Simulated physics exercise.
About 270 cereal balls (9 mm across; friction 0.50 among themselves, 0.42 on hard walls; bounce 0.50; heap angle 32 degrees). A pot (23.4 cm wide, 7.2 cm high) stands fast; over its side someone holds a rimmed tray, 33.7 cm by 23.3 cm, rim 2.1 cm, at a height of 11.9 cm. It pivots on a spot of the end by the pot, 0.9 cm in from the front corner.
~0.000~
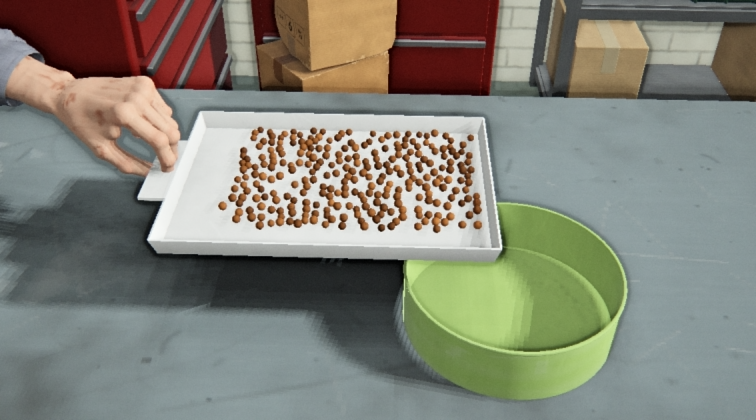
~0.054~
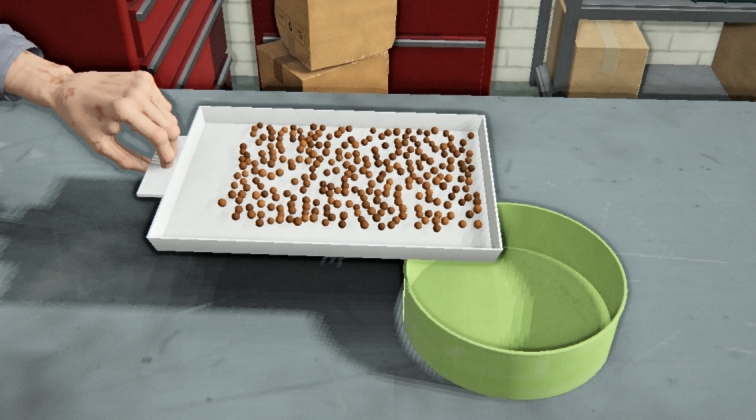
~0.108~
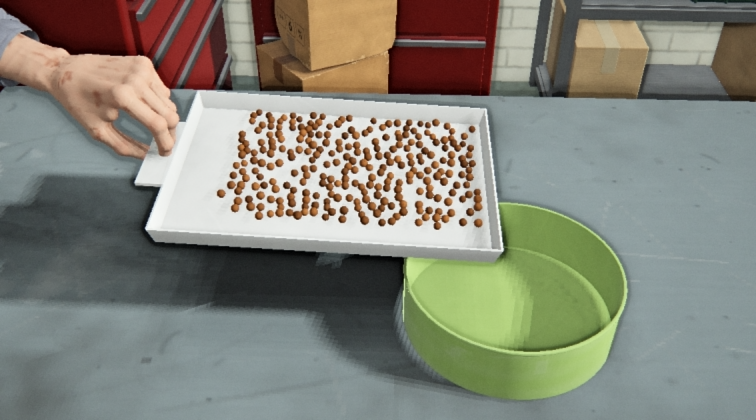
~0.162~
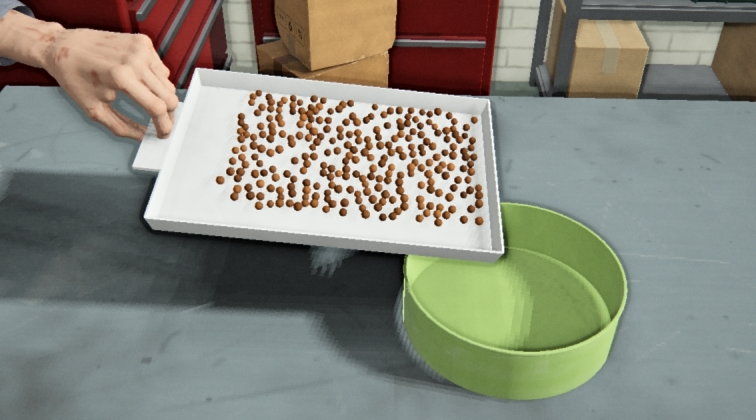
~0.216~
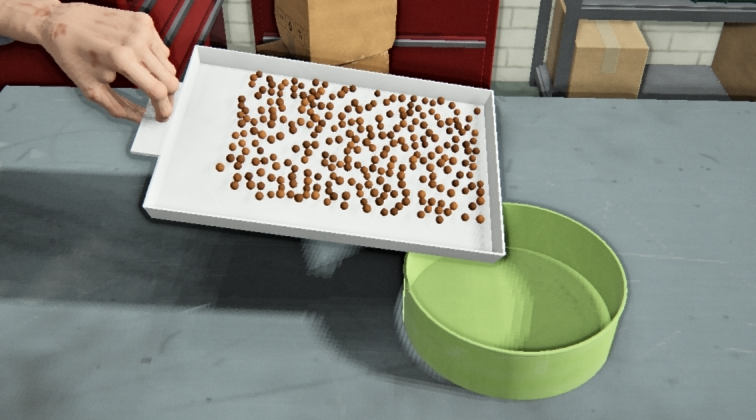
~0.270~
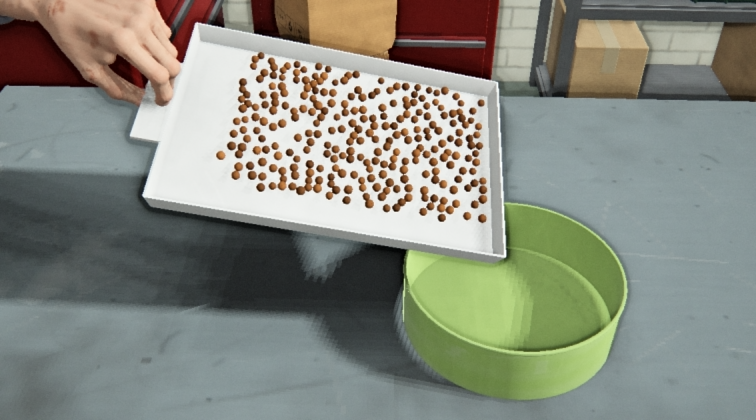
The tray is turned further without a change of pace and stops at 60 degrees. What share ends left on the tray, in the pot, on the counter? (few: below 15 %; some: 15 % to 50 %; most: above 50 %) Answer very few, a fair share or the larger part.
Tray: The larger part, pot: A fair share, counter: Very few.
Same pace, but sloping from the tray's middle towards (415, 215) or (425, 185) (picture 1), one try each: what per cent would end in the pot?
Some 35 and 10 per cent.
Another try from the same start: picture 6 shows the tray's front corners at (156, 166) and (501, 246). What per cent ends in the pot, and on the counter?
Pot 5, counter 5.
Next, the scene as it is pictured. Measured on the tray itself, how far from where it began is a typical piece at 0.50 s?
Some 5 cm.
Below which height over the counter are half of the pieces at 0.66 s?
Some 20 cm.
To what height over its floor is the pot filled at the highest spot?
Roughly 2.0 cm.
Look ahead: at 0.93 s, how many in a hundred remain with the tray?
Roughly 75 per cent.
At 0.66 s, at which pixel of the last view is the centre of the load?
Near (447, 192).
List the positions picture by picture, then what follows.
The first picture shows tray tilt 0 degrees, front corners at (154, 237) and (496, 246); middle of the pieces at (348, 177); pot at (514, 270).
The second picture shows tray tilt 1 degrees, front corners at (154, 234) and (496, 246); middle of the pieces at (348, 174).
The third picture shows tray tilt 4 degrees, front corners at (153, 226) and (497, 247), lowest corner right front; middle of the pieces at (348, 167).
The fourth picture shows tray tilt 9 degrees, front corners at (151, 214) and (498, 248), lowest corner right front; middle of the pieces at (349, 156).
The fifth picture shows tray tilt 14 degrees, front corners at (150, 203) and (499, 250), lowest corner right front; middle of the pieces at (351, 145).
The sixth picture shows tray tilt 19 degrees, front corners at (150, 193) and (500, 252), lowest corner right front; middle of the pieces at (354, 136); pot at (514, 270). The tray's pace is about 90 degrees a second.
After 0.50 s, tilt 40 degrees; the tray holds 100 %, the pot 0 %.
Then, at 0.66 s, tilt 54 degrees; the tray holds 100 %, the pot 0 %.
Then, at 0.93 s, tilt 60 degrees; the tray holds 75 %, the pot 10 %.
In the end, at 1.8 s, tray 70 %, pot 25 %, counter 5 %.
